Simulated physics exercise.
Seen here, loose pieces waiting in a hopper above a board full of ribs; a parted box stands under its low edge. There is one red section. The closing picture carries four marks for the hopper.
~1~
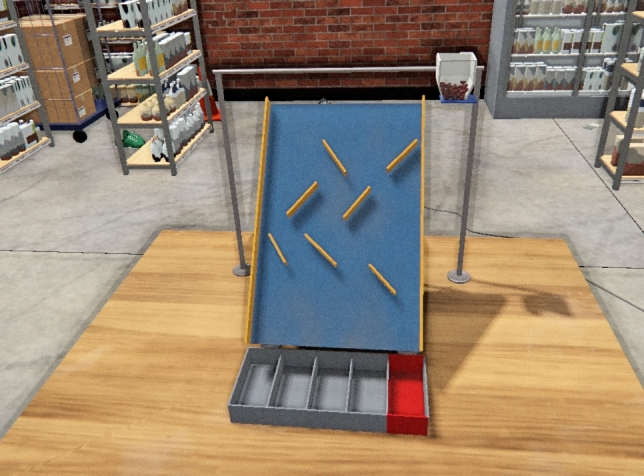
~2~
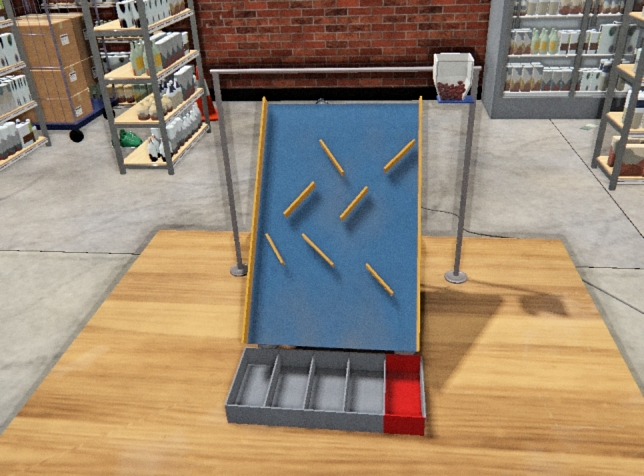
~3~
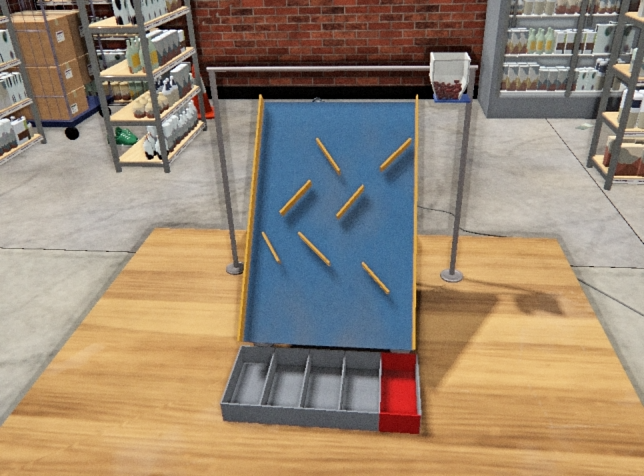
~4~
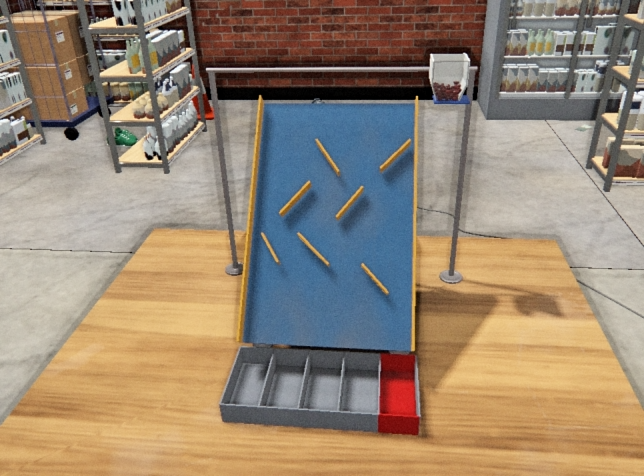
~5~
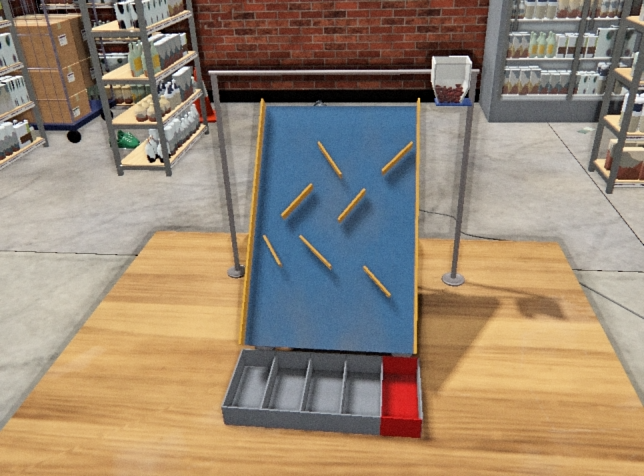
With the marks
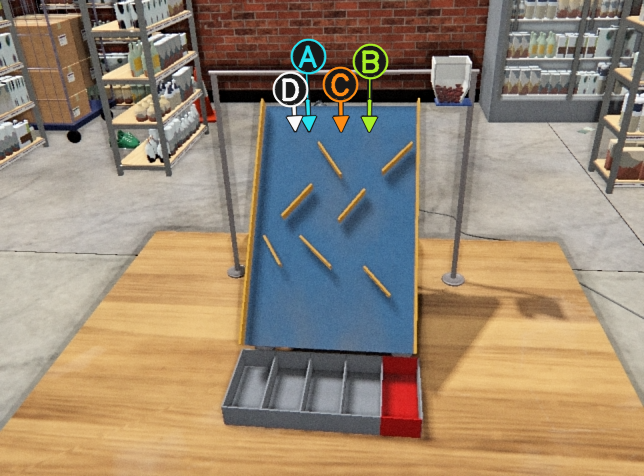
A tilted blue board with yellow edges and seven slanted yellow ribs stands on a wooden surface, seen from the front and slightly above, in a storeroom with stocked shelves and a brick wall. A grey box with five sections, the rightmost red, sits below it, and a small pale container hangs at upper right on a grey frame. Nothing in the scene moves; only the view shifts very slightly.
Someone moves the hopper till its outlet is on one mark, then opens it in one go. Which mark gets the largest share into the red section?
Choose B.
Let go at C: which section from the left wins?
The fourth.
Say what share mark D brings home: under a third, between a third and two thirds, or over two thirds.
Under a third.
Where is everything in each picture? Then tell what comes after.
Hopper (450, 91), kidney beans, door shut, in the first frame.
Ribs (320, 140) to (343, 172), (385, 168) to (414, 140), (284, 214) to (314, 182), in the second frame.
Ribs (337, 216) to (363, 185), (262, 232) to (278, 261), (299, 232) to (329, 263), in the third frame.
Ribs (362, 264) to (388, 293), in the fourth frame.
Red section (401, 426), number 5 of 5 from the left, in the fifth frame.
On the marked copy, mark A meets the board at (308, 125); mark B meets the board at (369, 126); mark C meets the board at (341, 126); mark D meets the board at (295, 125).
For mark A, just a few in the red section, almost all in other sections.
For mark B, roughly a third in the red section, roughly half in other sections, about a tenth held on the board.
For mark C, about a tenth in the red section, the larger part in other sections, about a tenth held on the board.
For mark D, just a few in the red section, almost all in other sections.
